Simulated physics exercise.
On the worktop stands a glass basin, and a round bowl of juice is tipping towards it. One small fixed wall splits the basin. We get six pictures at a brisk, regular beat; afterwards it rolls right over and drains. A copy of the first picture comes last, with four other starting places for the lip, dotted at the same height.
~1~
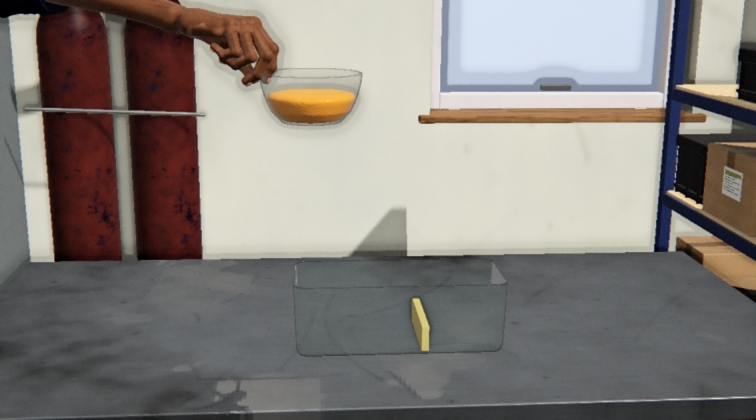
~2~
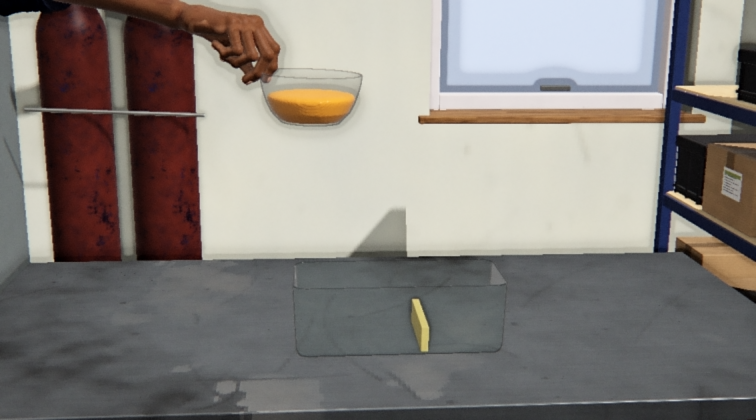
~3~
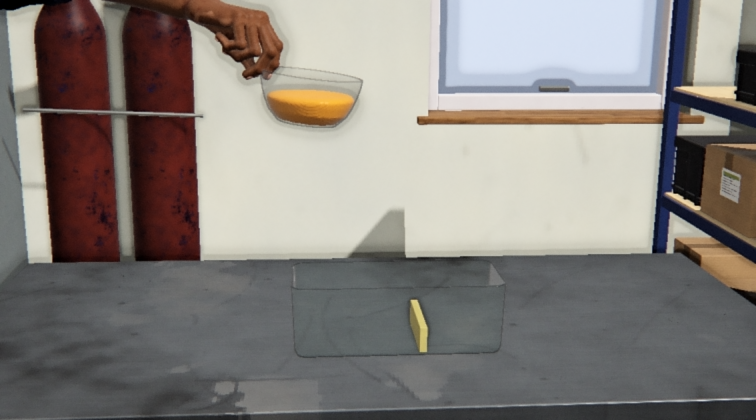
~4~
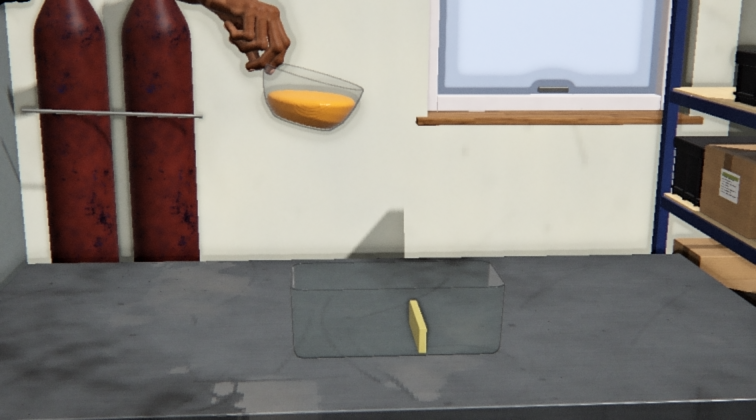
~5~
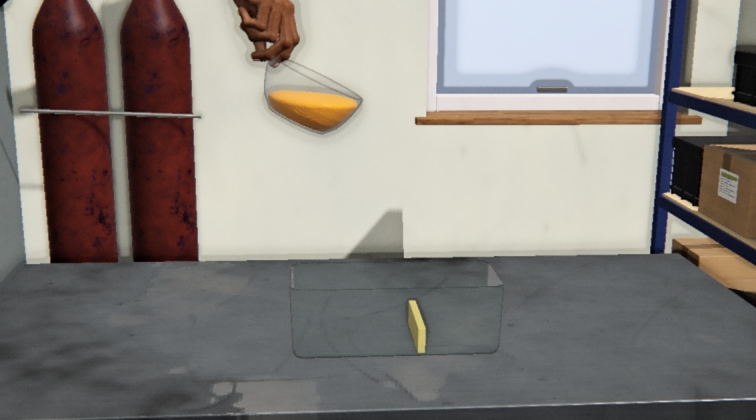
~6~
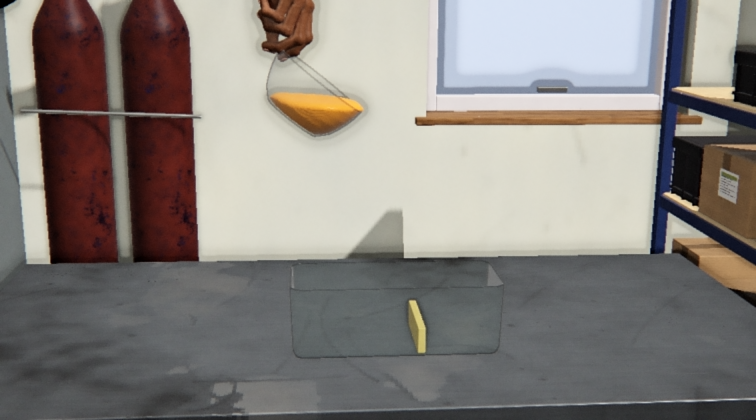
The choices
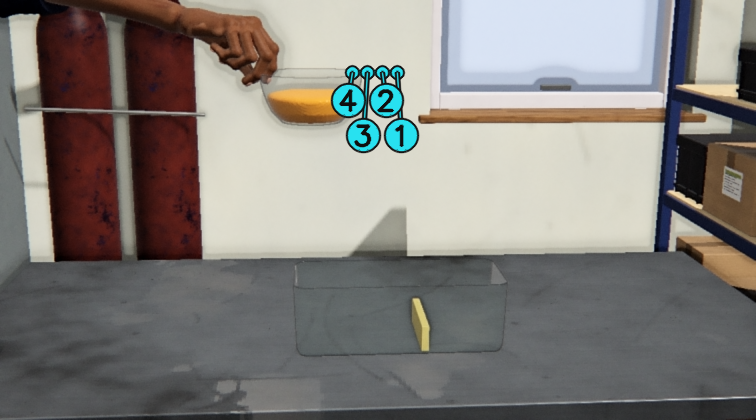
In a workshop, a hand tilting a glass bowl of orange juice rightward above a clear basin holding a yellow upright piece.
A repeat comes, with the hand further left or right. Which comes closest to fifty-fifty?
I would pick place 2.
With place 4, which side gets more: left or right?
More ends on the left.
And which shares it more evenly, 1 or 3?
1.
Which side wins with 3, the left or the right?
The left side.
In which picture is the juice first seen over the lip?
Picture 6.
On the marked copy, 1 at (397, 72); 2 at (382, 72); 3 at (367, 72); 4 at (352, 72).
With 1, about 29 % ends left of the wall and 65 % right of it; 5 % is lost outside.
With 2, about 48 % ends left of the wall and 48 % right of it; 3 % is lost outside.
With 3, about 76 % ends left of the wall and 19 % right of it; 5 % is lost outside.
With 4, about 84 % ends left of the wall and 7 % right of it; 9 % is lost outside.
